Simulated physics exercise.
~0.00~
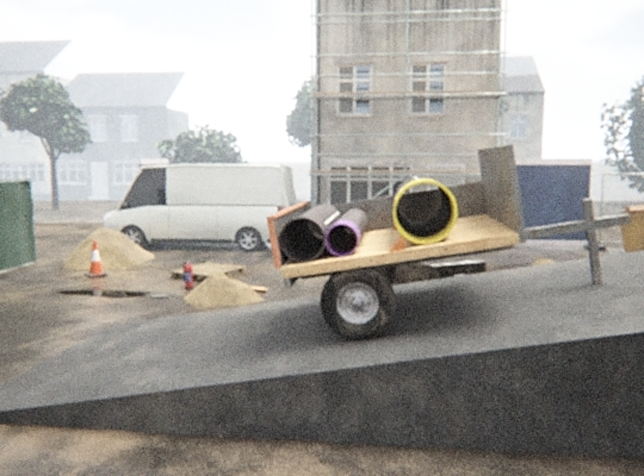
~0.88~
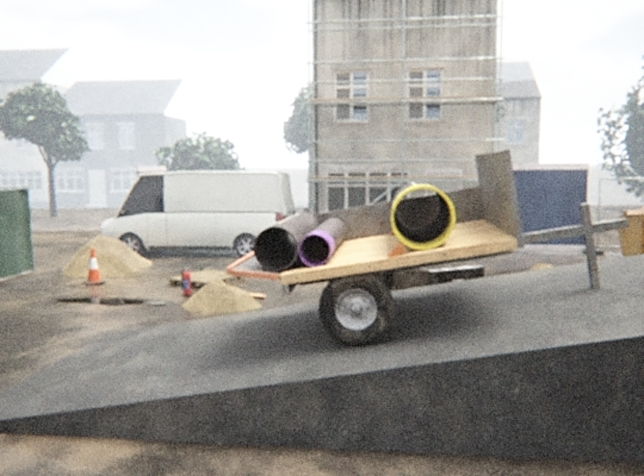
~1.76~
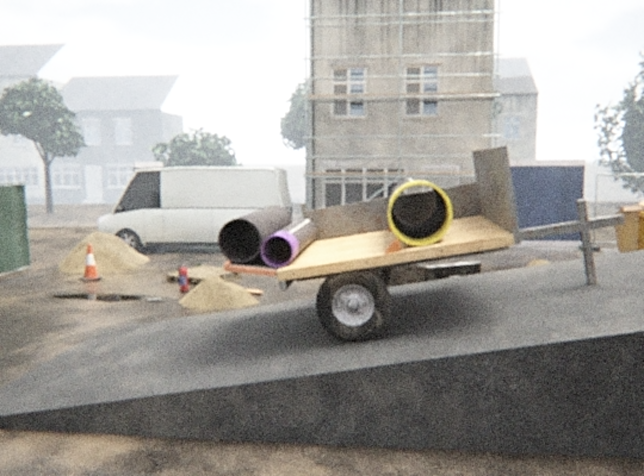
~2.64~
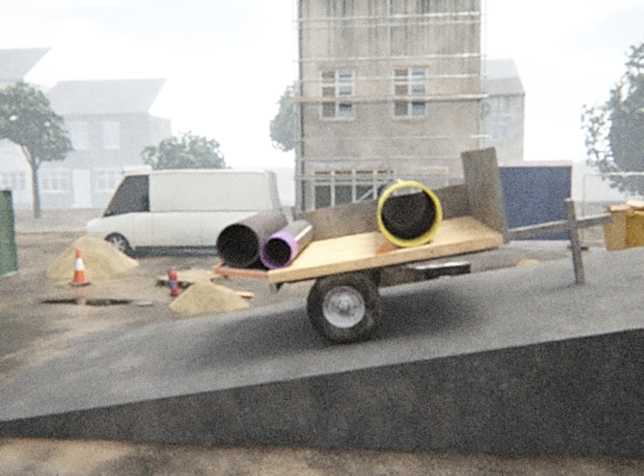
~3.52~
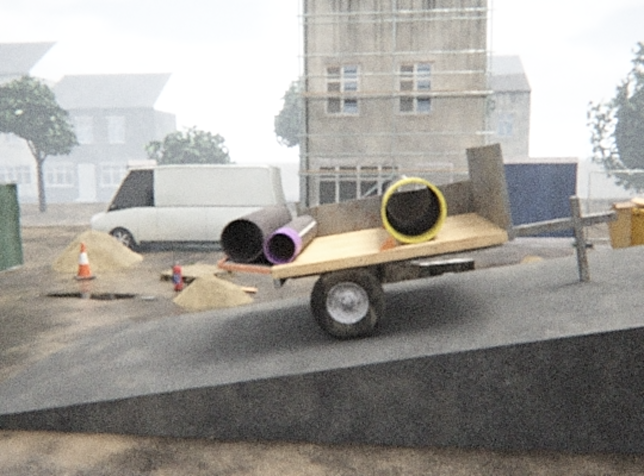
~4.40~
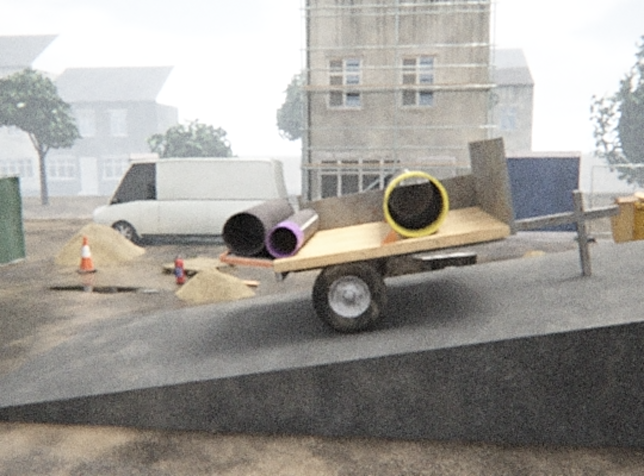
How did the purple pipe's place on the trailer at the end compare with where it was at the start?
It ended a little further left and lower down the bed, close to the lowered tailgate, after starting further up the bed while the gate was still shut.
